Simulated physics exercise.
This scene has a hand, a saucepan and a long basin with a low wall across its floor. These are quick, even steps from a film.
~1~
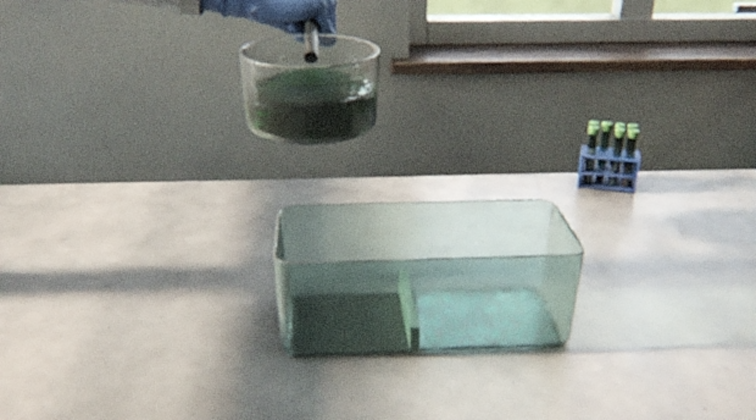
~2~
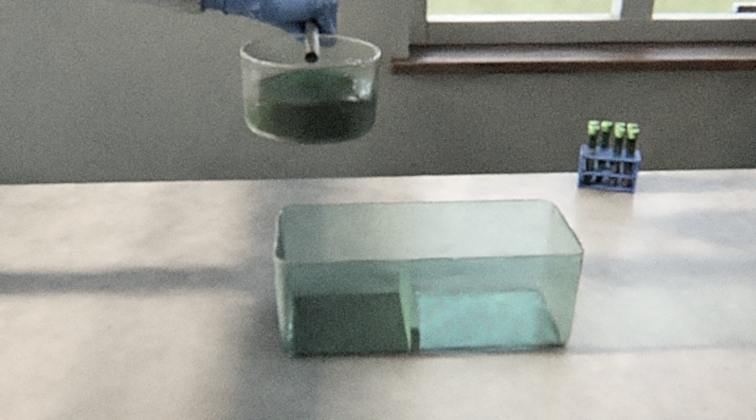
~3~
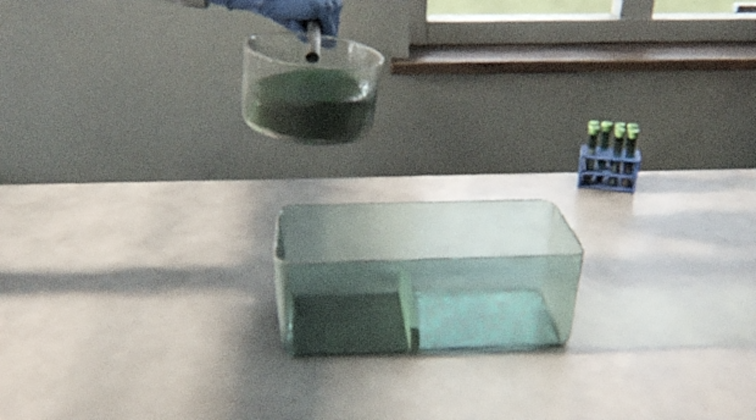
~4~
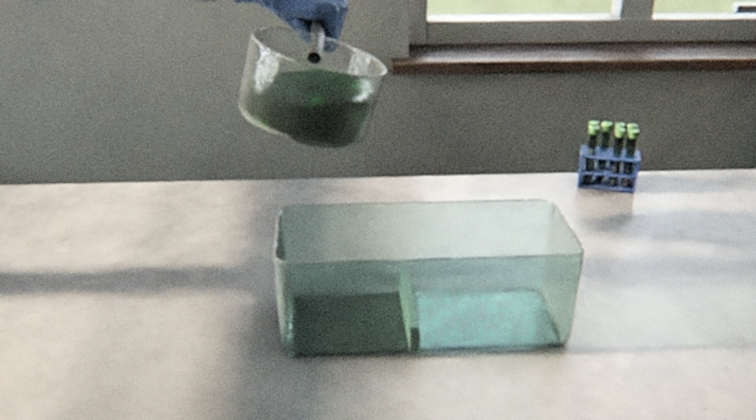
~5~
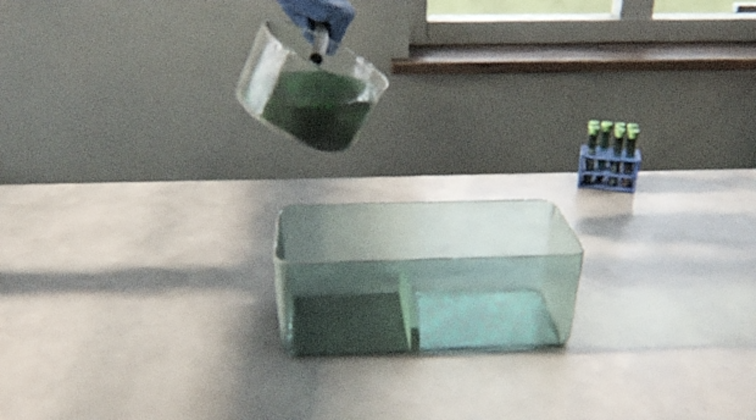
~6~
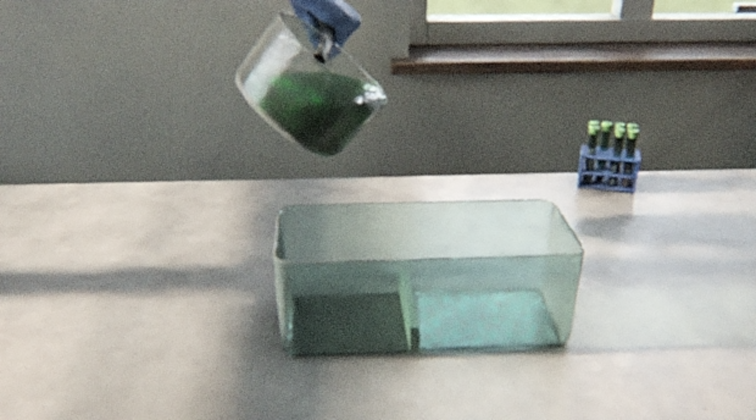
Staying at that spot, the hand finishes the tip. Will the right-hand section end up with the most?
Yes.
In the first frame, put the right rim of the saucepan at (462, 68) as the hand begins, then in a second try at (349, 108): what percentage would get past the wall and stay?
First try 90 %, second try 15 %.
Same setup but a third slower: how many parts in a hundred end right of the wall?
It comes to some 80 in a hundred.
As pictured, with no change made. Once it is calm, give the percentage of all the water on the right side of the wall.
Around 85 %.
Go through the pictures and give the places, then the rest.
In the first frame, tilt 0°; pouring edge (378, 51); surface from (247, 87) to (374, 84); the long basin's rim runs from (277, 234) to (569, 226); the wall's top is at (409, 297).
In the second frame, tilt 2°; pouring edge (379, 53); surface from (247, 87) to (375, 85).
In the third frame, tilt 7°; pouring edge (382, 60); surface from (247, 86) to (375, 86).
In the fourth frame, tilt 16°; pouring edge (385, 70); surface from (245, 85) to (375, 87).
In the fifth frame, tilt 27°; pouring edge (386, 84); surface from (241, 82) to (379, 89).
In the sixth frame, tilt 40°; pouring edge (384, 100); surface from (242, 77) to (385, 91).
A moment on, the tilt is 88° and 44 per cent is still to pour, 0 is left of the wall and 12 right of it.
Next, the tilt is 96° and 16 per cent is still to pour, 11 is left of the wall and 59 right of it.
Then the tilt is 96° and 5 per cent is still to pour, 12 is left of the wall and 77 right of it.
Later the tilt is 96° and 1 per cent is still to pour, 13 is left of the wall and 84 right of it.
At rest 16 per cent lies left of the wall, 83 right of it and 1 outside.
